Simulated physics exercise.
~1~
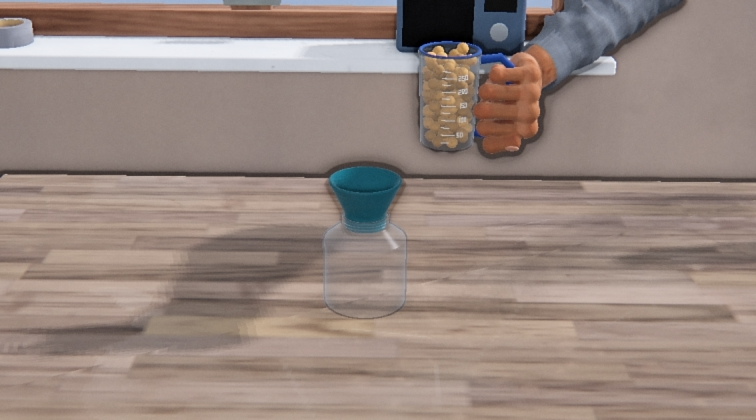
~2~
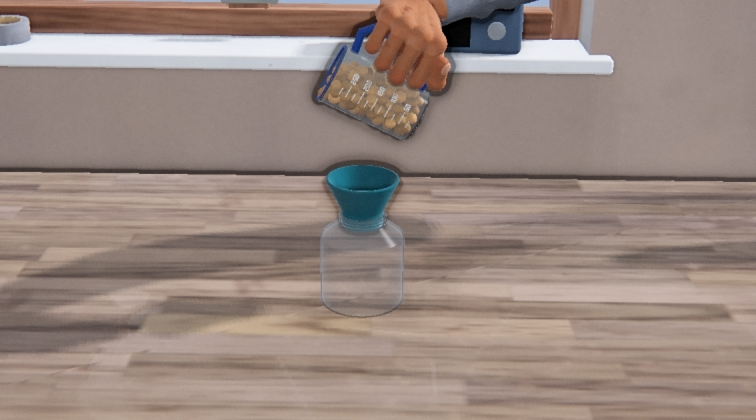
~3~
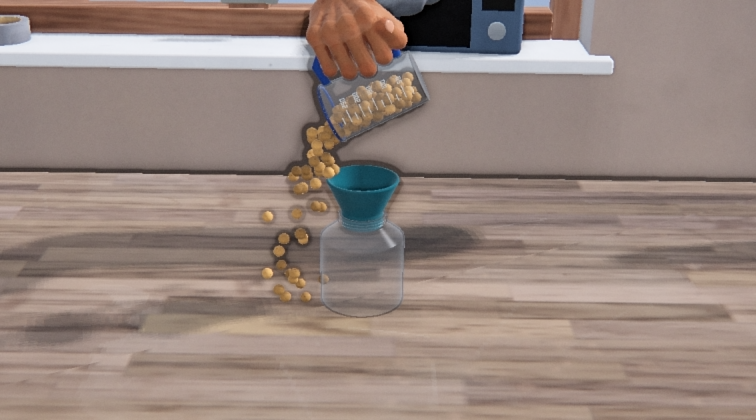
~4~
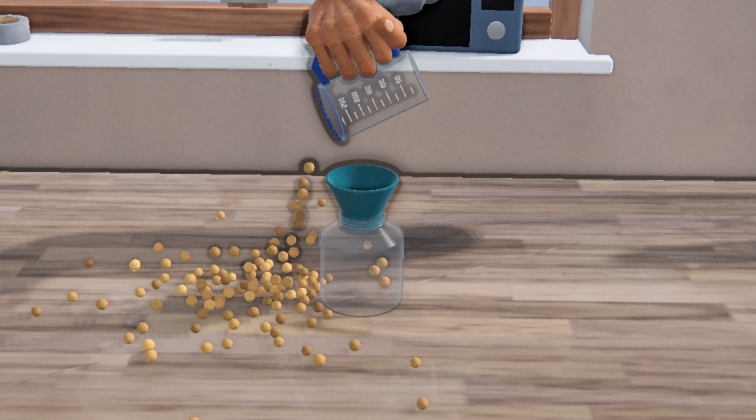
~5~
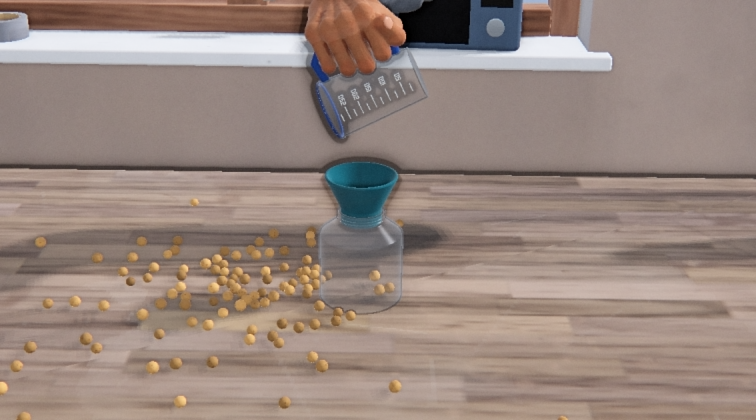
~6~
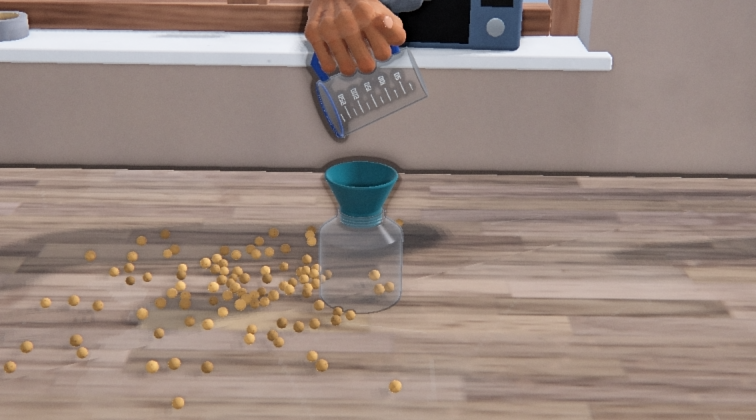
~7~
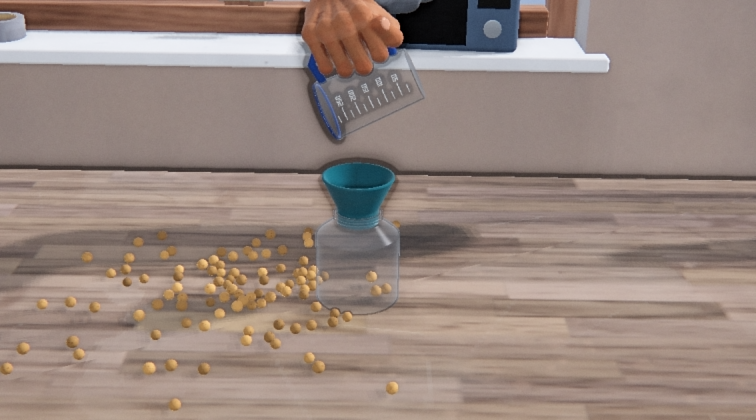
At first, a hand holds a clear measuring cup full of small wooden beads upright, above and to the right of a glass jar with a teal funnel in its neck. The hand moves the cup left and tips it onto its side above the funnel. As it tilts further, the beads pour from its lip, but the stream falls mostly left of the funnel. They bounce and scatter across the wooden surface while the cup empties. Finally, the beads settle, most spread left of and in front of the jar, with only a few seen within its outline, and the hand still holds the empty cup tilted above.
